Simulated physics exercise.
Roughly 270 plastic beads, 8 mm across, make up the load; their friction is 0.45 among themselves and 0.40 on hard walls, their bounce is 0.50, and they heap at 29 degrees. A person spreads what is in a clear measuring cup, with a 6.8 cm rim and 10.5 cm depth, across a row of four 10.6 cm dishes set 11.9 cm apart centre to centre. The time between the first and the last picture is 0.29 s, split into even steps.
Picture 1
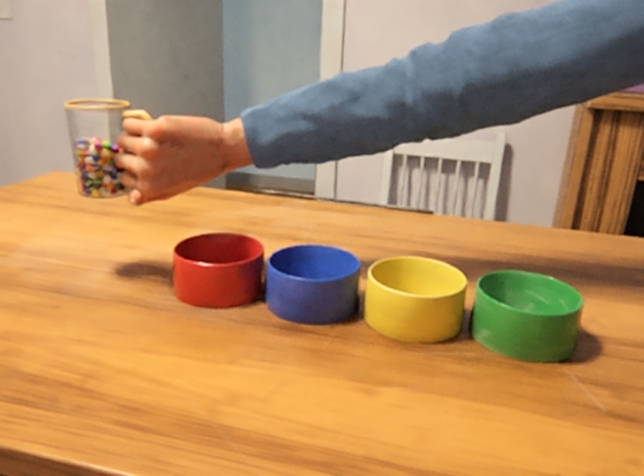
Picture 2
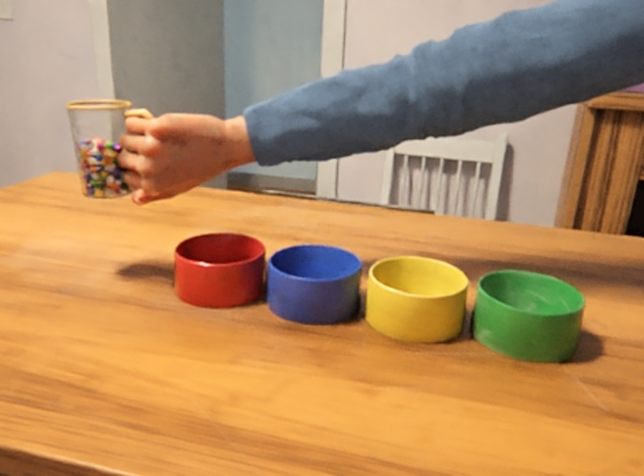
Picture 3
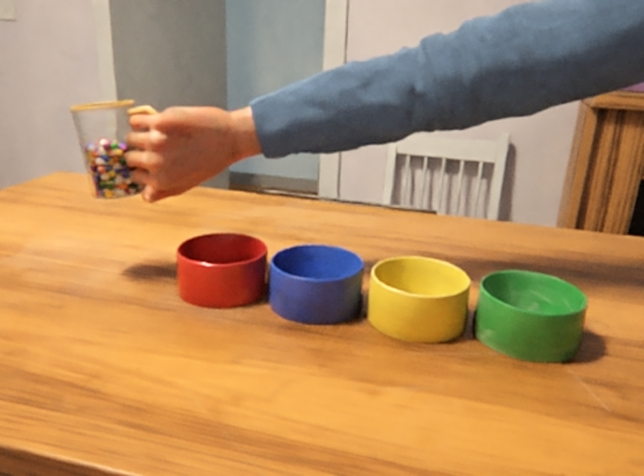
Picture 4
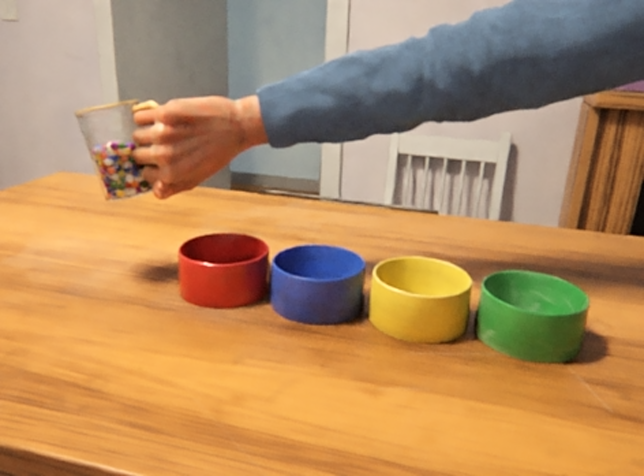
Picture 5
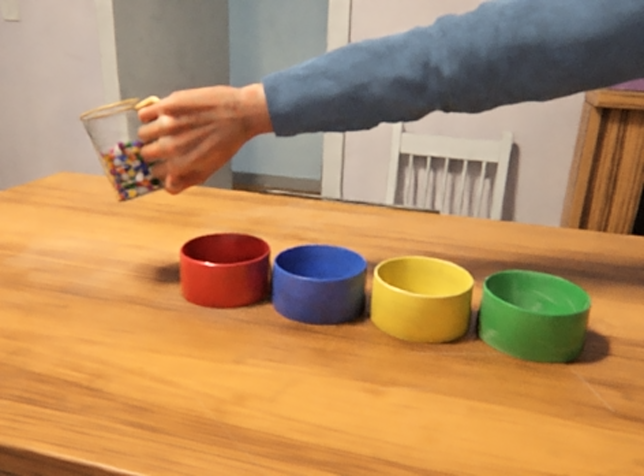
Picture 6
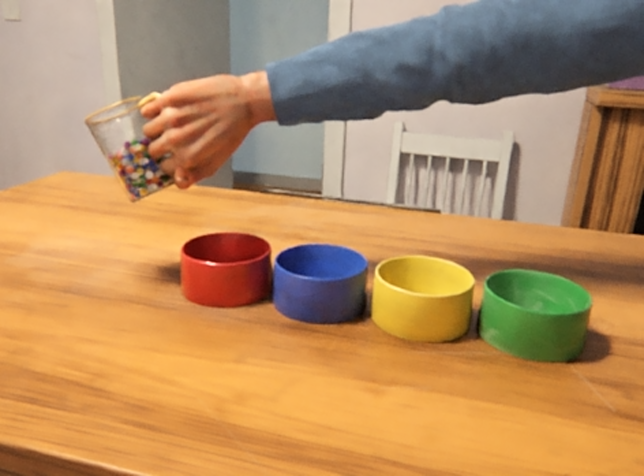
Above a wooden table, a hand slowly tilts a clear cup of colourful beads leftward.
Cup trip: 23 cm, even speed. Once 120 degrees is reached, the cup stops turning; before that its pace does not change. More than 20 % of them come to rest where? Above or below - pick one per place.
Red dish: Above; blue dish: Below; green dish: Below; yellow dish: Below; counter: Above.
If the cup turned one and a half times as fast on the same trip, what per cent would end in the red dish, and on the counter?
Then the red dish would get 10 and the counter 90.
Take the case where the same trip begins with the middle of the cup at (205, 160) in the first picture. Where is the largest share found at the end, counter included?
Most of it lands at blue.
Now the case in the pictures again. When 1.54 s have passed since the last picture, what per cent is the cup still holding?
Around 0 in a hundred.
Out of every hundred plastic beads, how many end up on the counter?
About 30 percent.
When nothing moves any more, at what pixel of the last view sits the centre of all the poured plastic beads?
In the last view, approximately (211, 277).
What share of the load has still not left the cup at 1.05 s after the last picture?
Roughly 20 percent.
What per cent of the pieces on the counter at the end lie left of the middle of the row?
100 percent.
Then, 0.63 s after the last picture, tilt 96 degrees; cup holds 100 %.
Then, 1.05 s after the last picture, tilt 120 degrees; cup holds 20 %, red 45 %.
Then, 1.54 s after the last picture, tilt 120 degrees; cup holds 0 %, red 70 %.
In the end, red 70 %, blue 0 %, green 0 %, yellow 0 %, counter 30 %.
